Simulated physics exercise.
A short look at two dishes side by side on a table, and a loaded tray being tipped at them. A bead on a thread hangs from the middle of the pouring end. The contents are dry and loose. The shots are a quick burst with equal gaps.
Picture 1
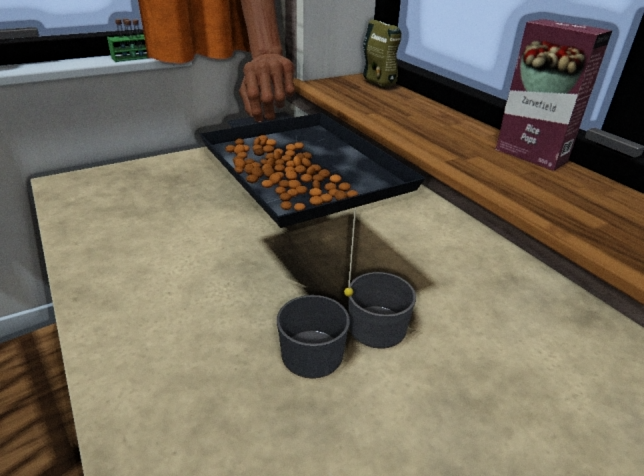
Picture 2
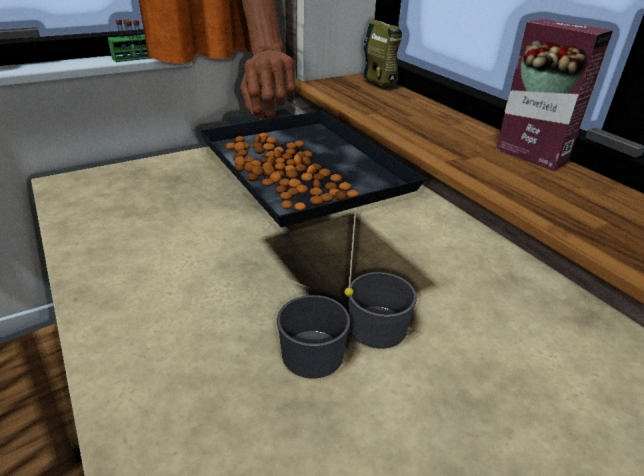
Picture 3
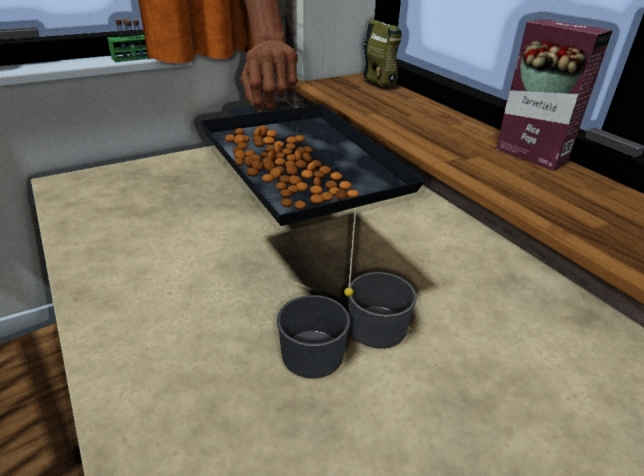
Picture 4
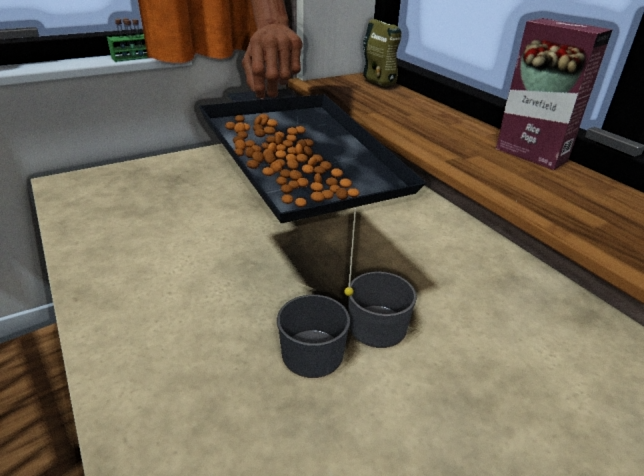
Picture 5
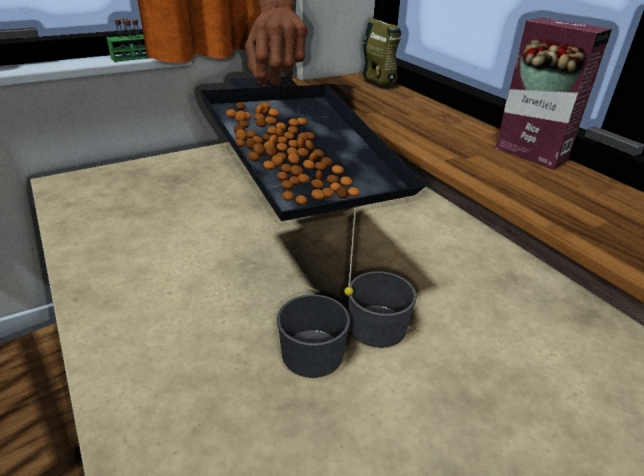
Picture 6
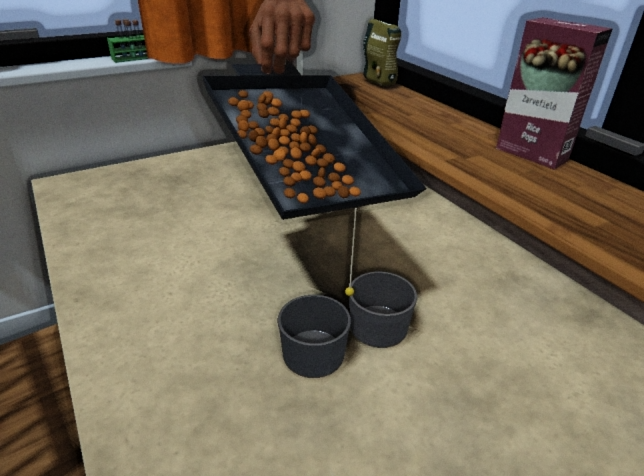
On a pale kitchen table beside a wooden sill, a hand holds a dark tray of small brown pieces above two grey dishes, then raises the tray's far end steadily while its near edge tilts slightly down to the right.
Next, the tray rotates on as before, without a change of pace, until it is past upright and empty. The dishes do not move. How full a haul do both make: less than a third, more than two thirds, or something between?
Together they catch from one third to two thirds.
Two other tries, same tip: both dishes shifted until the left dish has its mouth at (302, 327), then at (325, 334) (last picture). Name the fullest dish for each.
At the first place the dish on the right, at the second the dish on the right.
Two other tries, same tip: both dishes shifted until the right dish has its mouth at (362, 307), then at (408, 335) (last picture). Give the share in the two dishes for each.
Near 30 % and 10 %.
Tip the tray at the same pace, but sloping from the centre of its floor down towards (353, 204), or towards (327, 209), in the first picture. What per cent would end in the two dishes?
In turn 20 and 40 in a hundred.
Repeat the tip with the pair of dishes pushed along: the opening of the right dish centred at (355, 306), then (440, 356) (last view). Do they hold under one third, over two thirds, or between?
At the first place under a third, at the second under a third.
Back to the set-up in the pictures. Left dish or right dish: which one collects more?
Fuller: The right-hand dish.
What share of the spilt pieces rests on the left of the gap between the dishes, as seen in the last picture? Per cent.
Near 10 %.
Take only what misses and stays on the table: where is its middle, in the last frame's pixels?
Close to (433, 342).
Shortly afterwards, tray tipped steeply; all but a few on the tray; a little in the air.
Next, tray tipped past a quarter turn; near a quarter on the tray; near a quarter in the right dish; near a quarter outside both; near a quarter in the air.
Some moments later, tray tipped past a quarter turn; near half in the right dish; near half outside both.
In the end, tray tipped past a quarter turn; none at all in the left dish; near half in the right dish; near half outside both.
